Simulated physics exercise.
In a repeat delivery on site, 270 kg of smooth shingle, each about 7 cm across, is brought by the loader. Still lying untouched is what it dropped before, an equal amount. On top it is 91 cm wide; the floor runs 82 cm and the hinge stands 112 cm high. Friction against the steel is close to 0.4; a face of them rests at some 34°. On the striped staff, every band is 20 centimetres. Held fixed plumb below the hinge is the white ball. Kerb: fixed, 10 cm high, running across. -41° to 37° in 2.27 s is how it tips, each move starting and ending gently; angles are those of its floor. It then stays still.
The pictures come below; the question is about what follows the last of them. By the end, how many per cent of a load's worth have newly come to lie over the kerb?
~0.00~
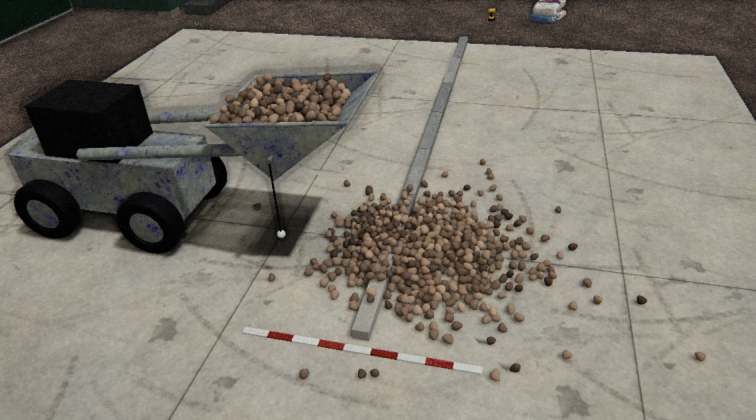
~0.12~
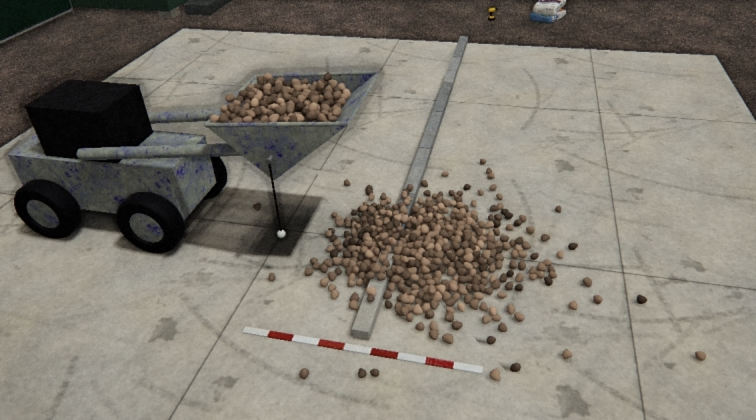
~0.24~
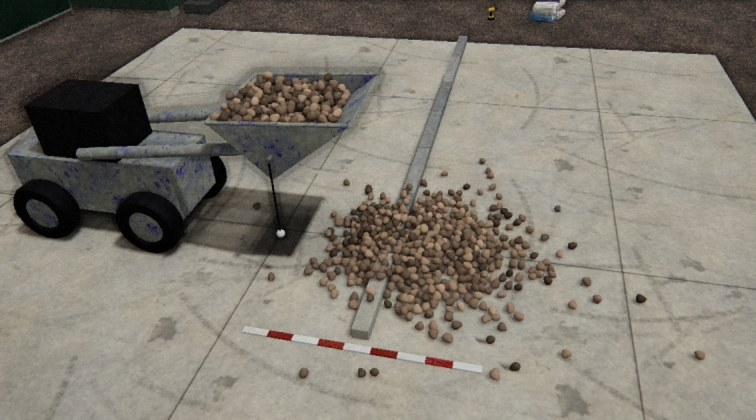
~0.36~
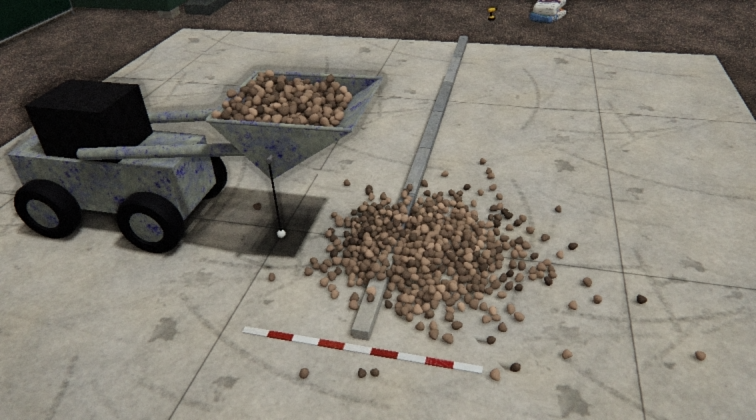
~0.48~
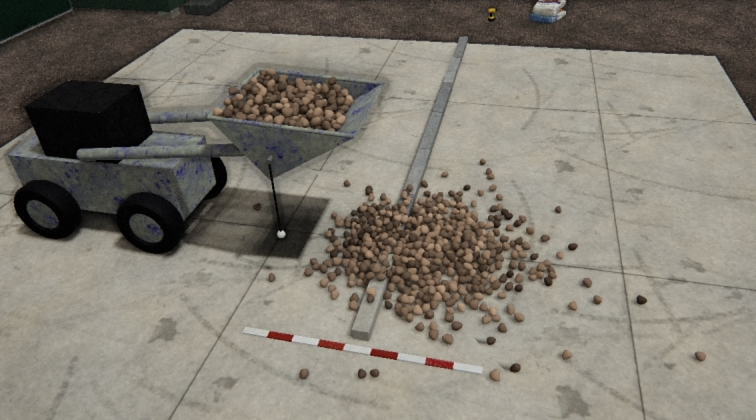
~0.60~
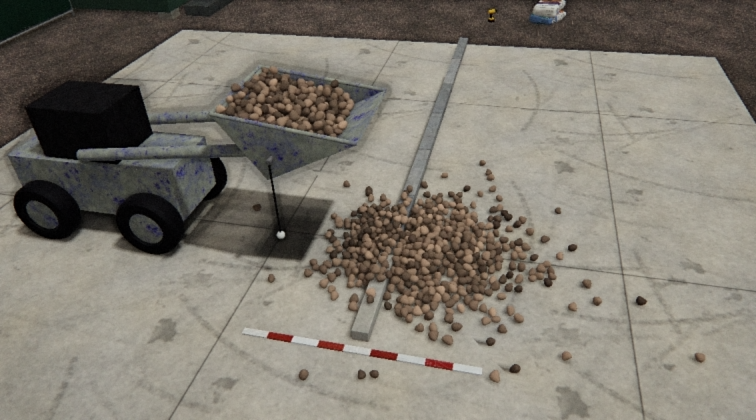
About 63 per cent have newly come to lie there.
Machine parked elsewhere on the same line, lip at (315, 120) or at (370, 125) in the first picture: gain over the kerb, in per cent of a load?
25 % and 90 %.
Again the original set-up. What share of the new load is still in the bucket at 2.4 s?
Still inside: Some 15 %.
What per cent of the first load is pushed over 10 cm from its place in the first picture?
Near 10 per cent, I reckon.
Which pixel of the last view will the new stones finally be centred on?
They come to rest centred about (408, 242).
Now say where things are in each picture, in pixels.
The first picture shows lip at (347, 123), floor tilted -41°, highest stones at (294, 90). The earlier load is highest near (391, 239), 18 cm above ground level, 31 % on this side of the kerb, 69 % over the kerb.
The second picture shows lip at (348, 124), floor tilted -40°, highest stones at (294, 90); the stones move at 0.0 m/s on average.
The third picture shows lip at (349, 126), floor tilted -39°, highest stones at (282, 89); the stones move at 0.1 m/s on average.
In the fourth picture, the bucket is at -36°, its lip at (351, 131); the top of the load is at (271, 86); the stones move at 0.1 m/s on average.
In the fifth picture, the bucket is at -32°, its lip at (354, 137); the top of the load is at (259, 85); the stones move at 0.1 m/s on average.
In the sixth picture, the bucket is at -28°, its lip at (357, 144); the top of the load is at (261, 83); the stones move at 0.1 m/s on average.
After 1.7 s the floor is at 25°; in per cent of one load, 94 in the bucket, 38 on this side of the kerb, 69 over the kerb; the foremost stones are at (598, 298).
After 2.4 s the floor is at 37°; in per cent of one load, 14 in the bucket, 78 on this side of the kerb, 109 over the kerb; the foremost stones are at (598, 298).
After 2.7 s the floor is at 37°; in per cent of one load, 0 in the bucket, 73 on this side of the kerb, 128 over the kerb; the foremost stones are at (598, 298).
After 5.2 s the floor is at 37°; in per cent of one load, 0 in the bucket, 69 on this side of the kerb, 132 over the kerb; the foremost stones are at (598, 298). Net gain over the kerb, 63.
